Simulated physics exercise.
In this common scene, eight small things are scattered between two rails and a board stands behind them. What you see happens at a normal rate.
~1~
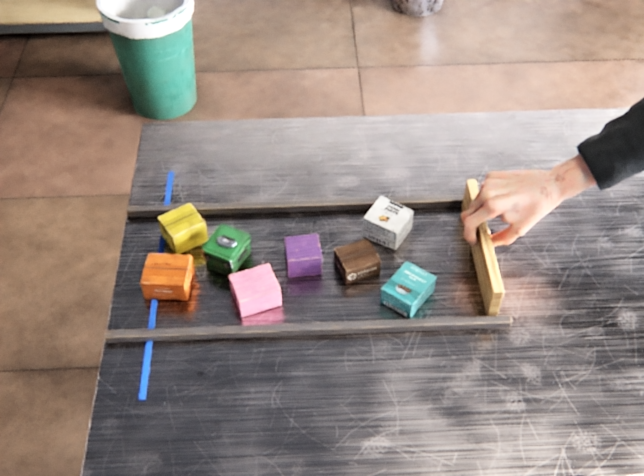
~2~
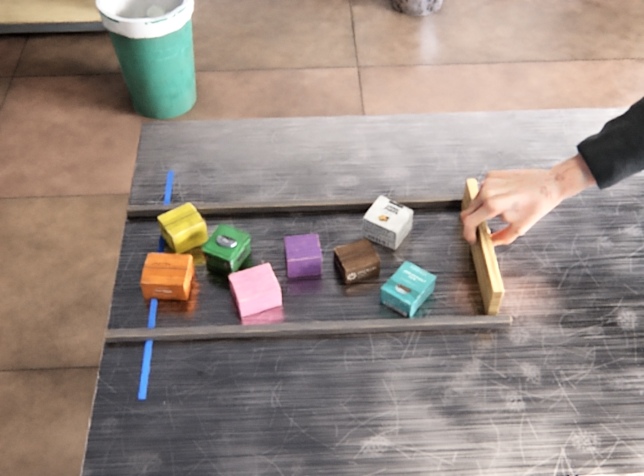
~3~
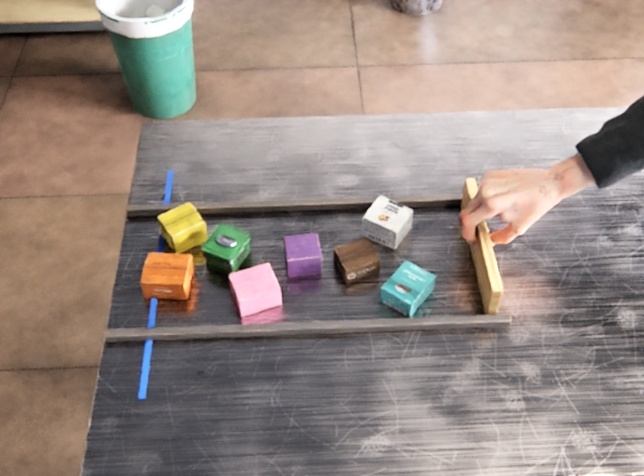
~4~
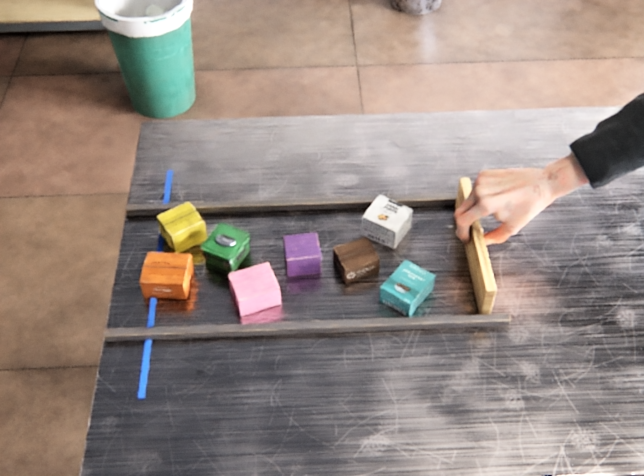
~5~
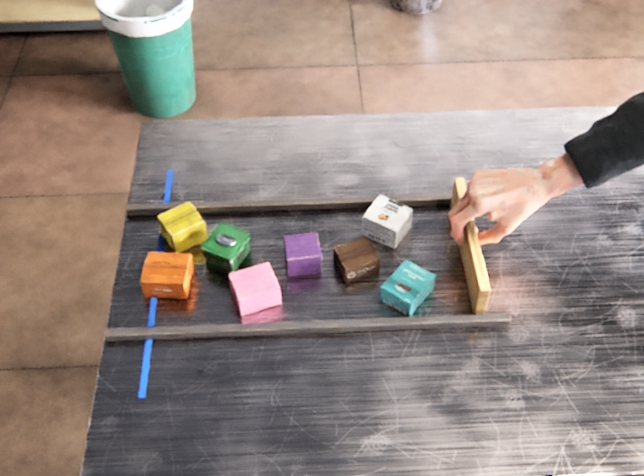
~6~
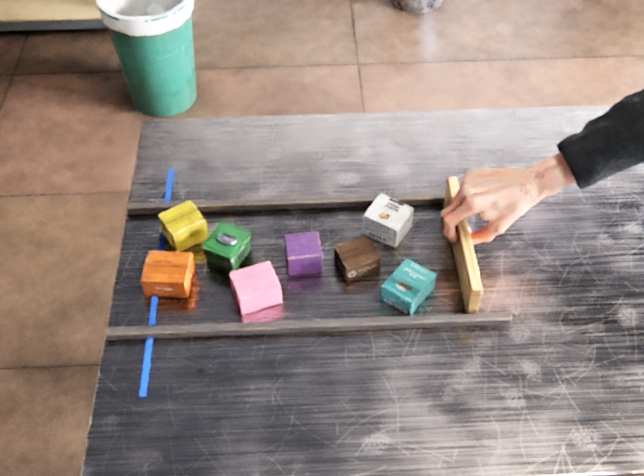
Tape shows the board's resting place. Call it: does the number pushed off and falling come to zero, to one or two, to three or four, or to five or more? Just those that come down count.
It comes to five or more.
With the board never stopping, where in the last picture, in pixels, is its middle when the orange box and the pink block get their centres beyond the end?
The middle is at (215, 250) when it's the orange box, and at (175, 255) when it's the pink block.
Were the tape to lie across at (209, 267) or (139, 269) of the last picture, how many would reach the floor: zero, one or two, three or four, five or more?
The falls would be 1 or 2; five or more.
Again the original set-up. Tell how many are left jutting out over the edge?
You'd get 0.
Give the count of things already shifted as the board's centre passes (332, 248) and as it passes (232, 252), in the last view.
The counts are 5 and 8.
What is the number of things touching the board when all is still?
That makes 3.
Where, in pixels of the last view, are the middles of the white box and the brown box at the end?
Close to (140, 235); the other close to (138, 267).
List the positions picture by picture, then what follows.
Orange box (168, 277); yellow box (183, 229); green case (228, 251); board (481, 246); tape (158, 271), in the first frame.
Yellow box (183, 229); purple block (303, 255), in the second frame.
Green case (227, 250); turquoise box (408, 289), in the third frame.
Orange box (167, 276); board (474, 244), in the fourth frame.
Yellow box (183, 228); brown box (357, 260), in the fifth frame.
Orange box (168, 274); yellow box (184, 227); green case (228, 248); board (462, 243); tape (159, 268), in the sixth frame.
Soon after, none off yet; orange box at rest near (168, 274); yellow box at rest near (184, 227); green case at rest near (228, 248).
After that, none off yet; orange box at rest near (168, 276); yellow box displaced a little near (175, 221); green case displaced about its own width near (195, 246).
And then, none off yet; orange box tilting a little near (100, 284); yellow box displaced about its own width near (150, 218); green case displaced well along near (117, 251).
In the end, the number that fall off is five or more; gone, purple block, pink block, green case, yellow box and orange box.
